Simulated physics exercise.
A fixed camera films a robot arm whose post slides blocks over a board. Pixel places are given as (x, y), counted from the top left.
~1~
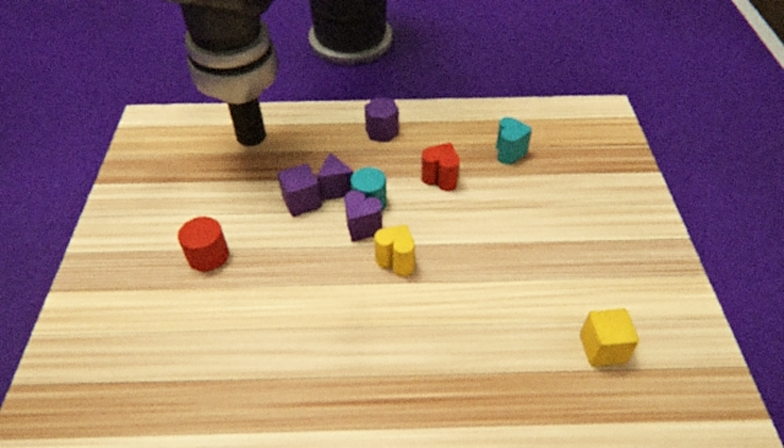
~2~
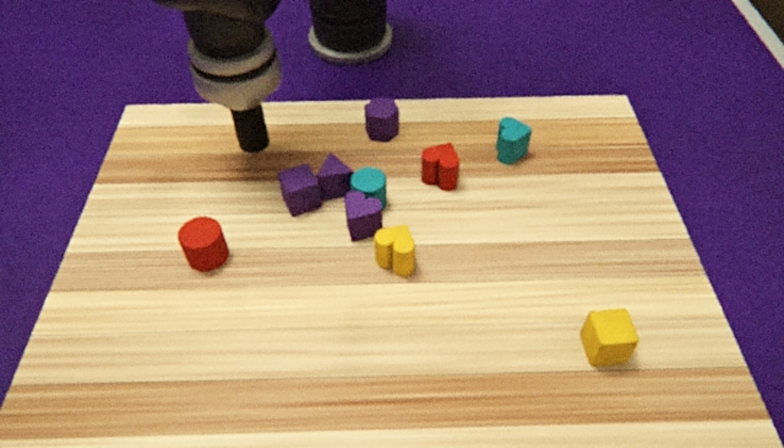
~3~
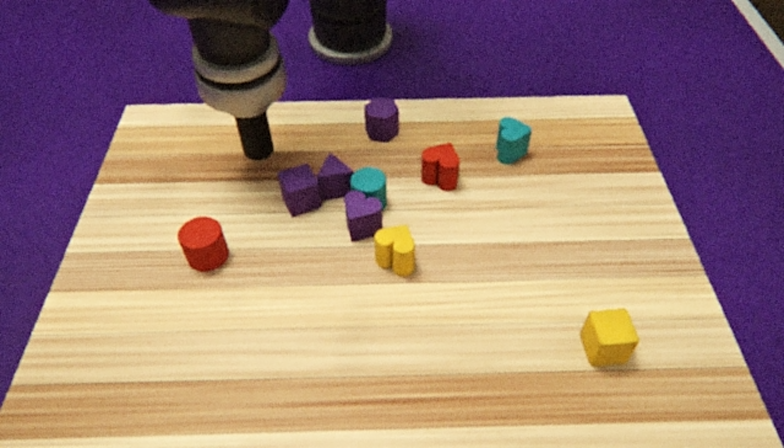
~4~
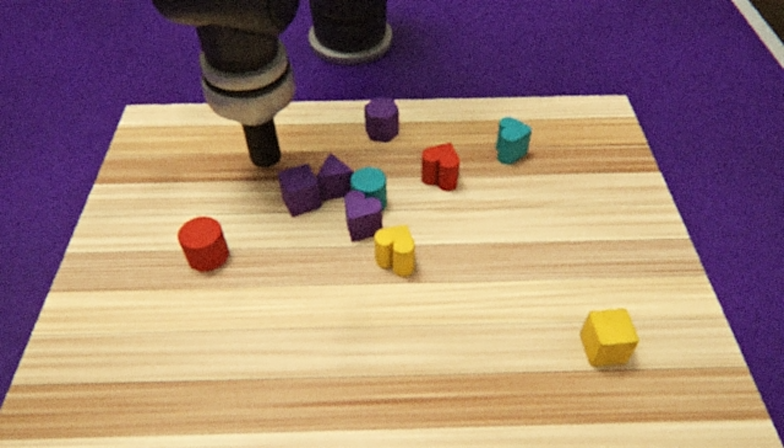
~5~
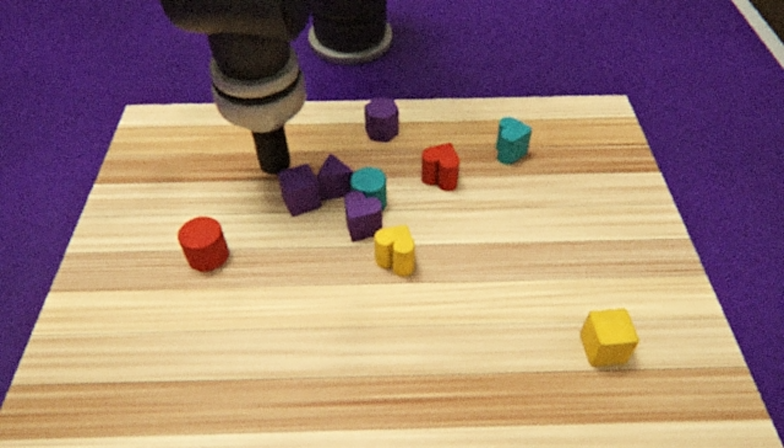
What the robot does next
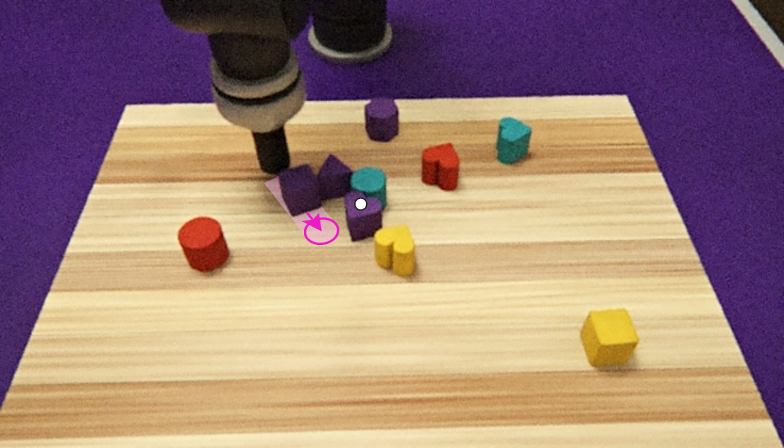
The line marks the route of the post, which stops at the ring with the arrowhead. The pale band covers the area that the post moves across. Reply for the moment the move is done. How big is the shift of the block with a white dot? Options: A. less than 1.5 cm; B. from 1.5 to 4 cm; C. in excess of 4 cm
I'll go with B - from 1.5 to 4 cm.
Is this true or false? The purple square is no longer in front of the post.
My answer: False.
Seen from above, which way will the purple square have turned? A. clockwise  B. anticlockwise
The correct letter is B.
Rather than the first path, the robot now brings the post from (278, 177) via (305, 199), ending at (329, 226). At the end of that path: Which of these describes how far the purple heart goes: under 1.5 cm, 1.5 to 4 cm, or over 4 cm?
It will fall in the lowest band, under 1.5 cm.
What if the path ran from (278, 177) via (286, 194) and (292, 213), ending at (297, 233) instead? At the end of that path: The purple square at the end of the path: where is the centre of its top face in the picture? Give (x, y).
I'd place it at (326, 201), taking the centre of its top.
The drawn path runs straight from (278, 177) to (322, 231); the dot is on the purple heart.
What follows on the original path. Halfway along, post (297, 190); purple square (318, 194), turned 20° anticlockwise.
At the end, post (320, 219); purple square (354, 214), turned 70° anticlockwise; purple three-sided block not moved; purple heart (386, 210).
